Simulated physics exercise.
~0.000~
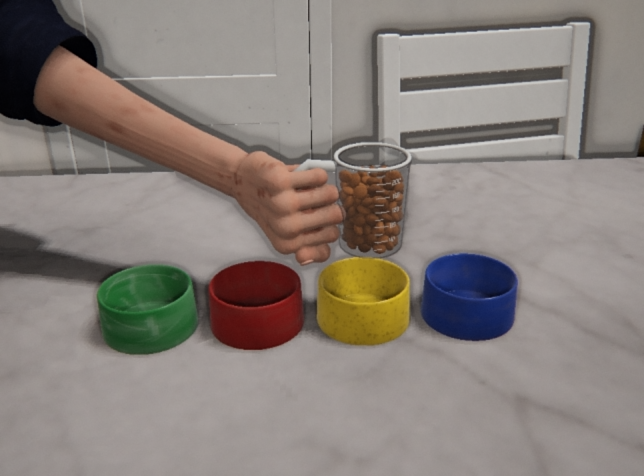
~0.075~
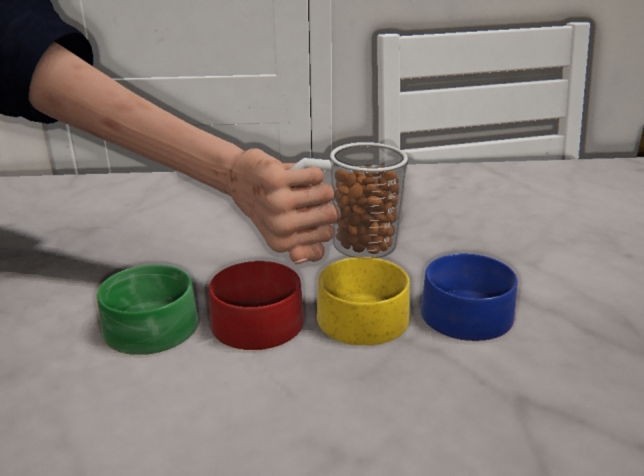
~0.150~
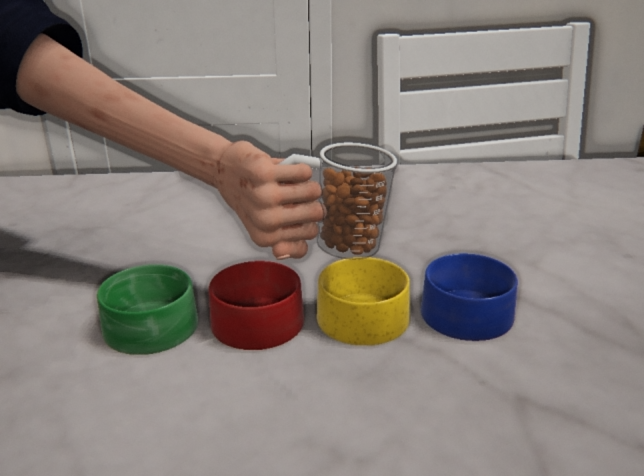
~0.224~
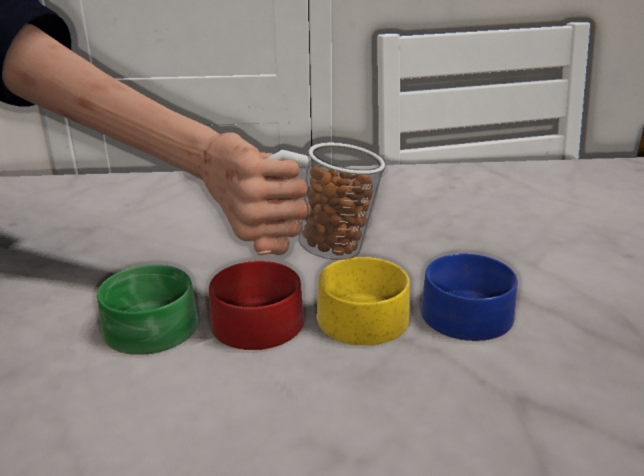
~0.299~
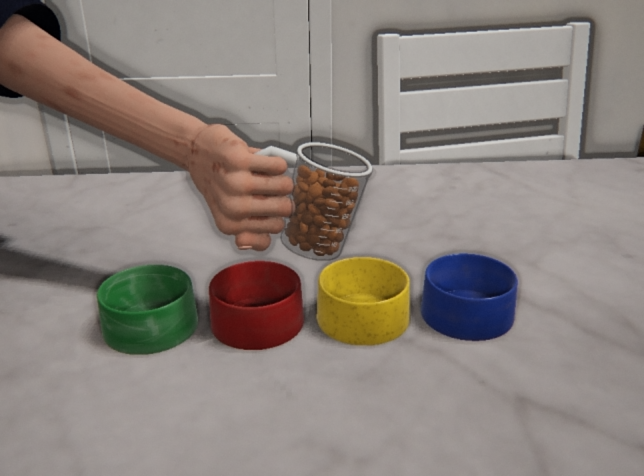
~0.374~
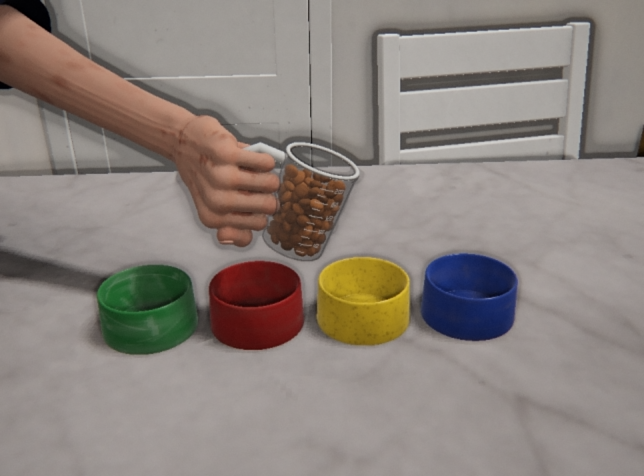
A hand moves a glass cup of brown pieces left above colourful dishes, tilting it rightward.
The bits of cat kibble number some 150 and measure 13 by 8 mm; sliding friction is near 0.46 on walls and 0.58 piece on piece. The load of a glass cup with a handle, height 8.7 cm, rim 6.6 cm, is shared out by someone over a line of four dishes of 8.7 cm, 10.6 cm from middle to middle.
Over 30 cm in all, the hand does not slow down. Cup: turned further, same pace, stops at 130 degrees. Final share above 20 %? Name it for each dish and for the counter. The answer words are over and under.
Red dish: Under. Blue dish: Under. Green dish: Over. Yellow dish: Under. Counter: Over.
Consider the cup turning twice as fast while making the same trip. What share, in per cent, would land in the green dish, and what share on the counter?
In that case you'd see green at 20 and the counter at 40.
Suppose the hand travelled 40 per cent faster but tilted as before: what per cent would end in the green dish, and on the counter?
Then: Green 70; counter 30.
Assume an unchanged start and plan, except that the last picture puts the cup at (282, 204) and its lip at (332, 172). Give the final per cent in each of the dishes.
Red 0, blue 0, green 80, yellow 0.
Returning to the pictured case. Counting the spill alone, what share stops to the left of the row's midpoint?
100 %.
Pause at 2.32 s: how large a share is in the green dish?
Some 70 in a hundred by then.
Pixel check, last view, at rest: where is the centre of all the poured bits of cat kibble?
Est. centre at rest: (134, 316) px.
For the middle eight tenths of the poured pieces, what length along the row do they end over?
Roughly 10 cm of the row.
After 1.18 s, tilt 71 degrees; cup holds 100 %.
After 1.72 s, tilt 105 degrees; cup holds 100 %.
After 2.32 s, tilt 130 degrees; cup holds 0 %, green 70 %.
In the end, at 2.9 s, red 0 %, blue 0 %, green 70 %, yellow 0 %, counter 30 %.
